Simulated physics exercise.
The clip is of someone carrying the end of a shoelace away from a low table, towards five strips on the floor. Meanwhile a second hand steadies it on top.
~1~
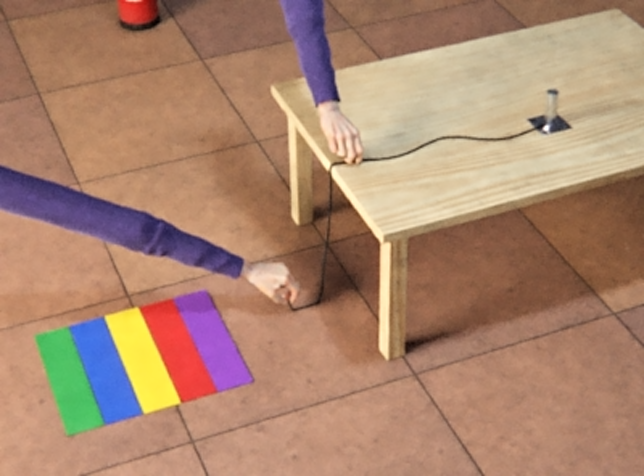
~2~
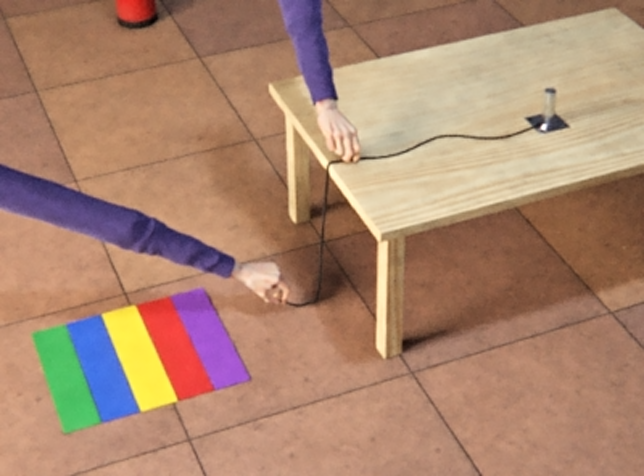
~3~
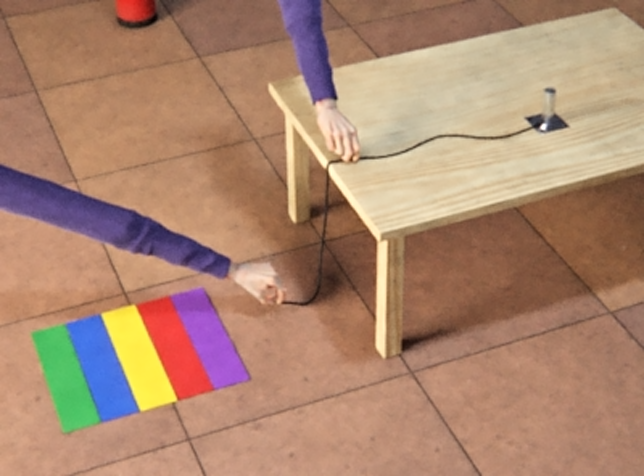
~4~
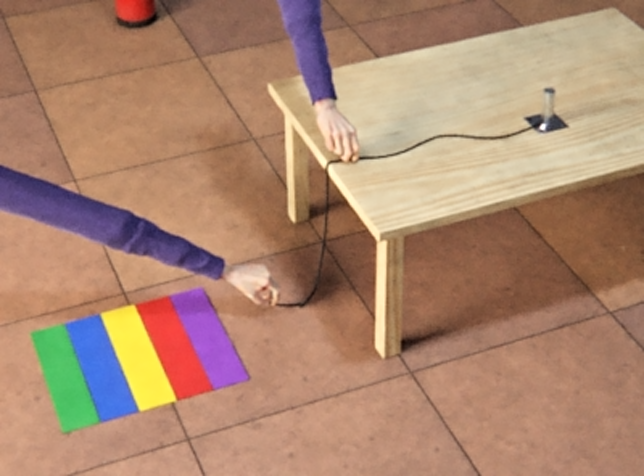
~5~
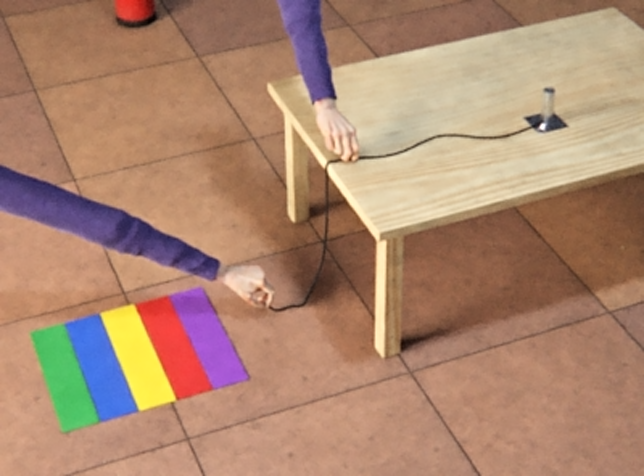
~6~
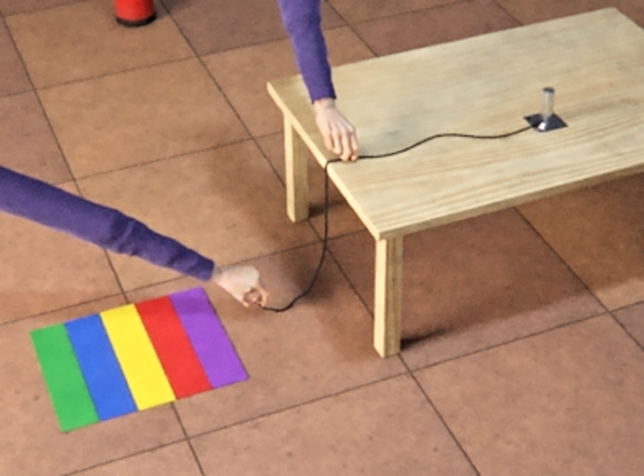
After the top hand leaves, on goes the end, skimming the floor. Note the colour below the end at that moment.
Colour below: Red.
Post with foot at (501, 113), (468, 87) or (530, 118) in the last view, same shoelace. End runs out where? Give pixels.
Try by try: (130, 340), (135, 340) and (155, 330).
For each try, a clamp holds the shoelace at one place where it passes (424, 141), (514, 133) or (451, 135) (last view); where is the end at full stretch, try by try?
Per try (px, approx.): (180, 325); (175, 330); (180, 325).
Soon after, end near (245, 309); short of the strips.
Then, end near (199, 321); over purple.
At full stretch, end near (171, 329); over red. It halts on the red strip.
